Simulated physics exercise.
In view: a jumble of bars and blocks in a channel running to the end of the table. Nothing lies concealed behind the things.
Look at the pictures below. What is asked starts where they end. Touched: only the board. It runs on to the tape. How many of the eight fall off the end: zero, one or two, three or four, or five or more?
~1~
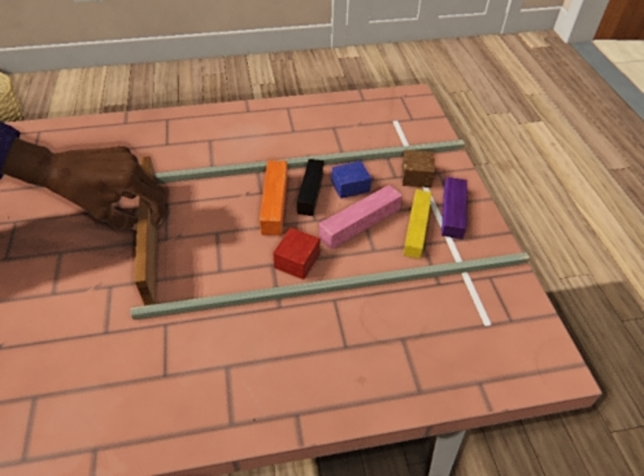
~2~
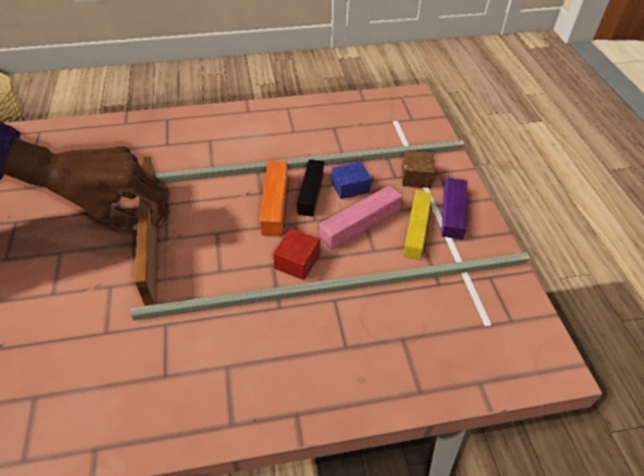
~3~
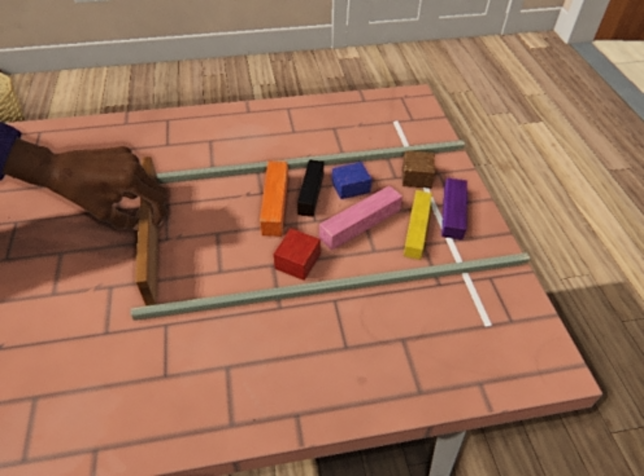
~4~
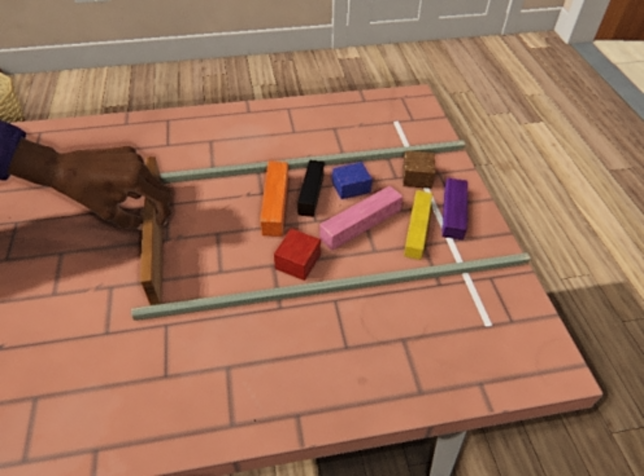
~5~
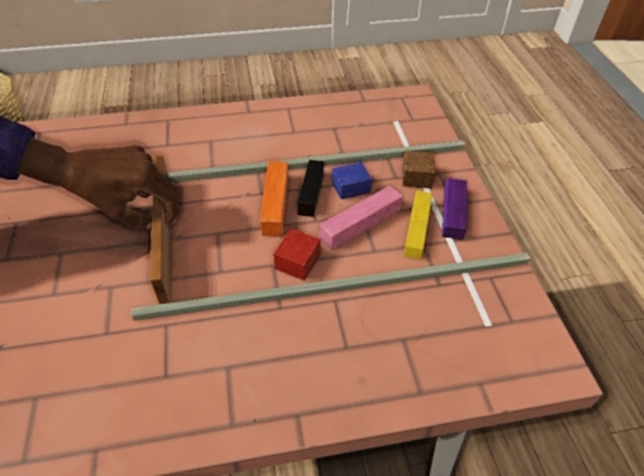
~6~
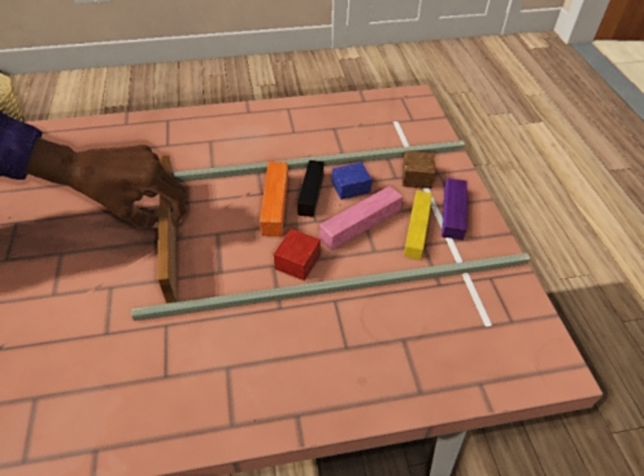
It sends over the edge a lone piece or a pair.
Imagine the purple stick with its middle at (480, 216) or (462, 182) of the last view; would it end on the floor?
Taken in order, it does not stay and then does not stay.
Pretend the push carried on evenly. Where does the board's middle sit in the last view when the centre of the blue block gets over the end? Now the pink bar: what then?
(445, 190) and then (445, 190), give or take.
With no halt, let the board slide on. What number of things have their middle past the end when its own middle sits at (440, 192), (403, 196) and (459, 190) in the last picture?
2; 0; 5.
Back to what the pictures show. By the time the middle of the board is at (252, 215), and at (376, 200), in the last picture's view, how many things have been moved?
First 0, then 8.
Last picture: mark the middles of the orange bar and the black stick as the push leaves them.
Final positions - orange bar around (435, 178), black stick around (448, 170).
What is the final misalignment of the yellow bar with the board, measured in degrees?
Angle: Roughly 25 degrees.
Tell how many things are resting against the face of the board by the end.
It's 2 of them.
A little later, none off yet; purple stick at rest near (455, 208); brown block at rest near (418, 170); yellow bar at rest near (418, 224).
Next, none off yet; purple stick shifted a little near (484, 212); brown block shifted about its own width near (460, 157); yellow bar shifted a little near (463, 228).
When it is over, the number that fall off is one or two; down, brown block and purple stick.
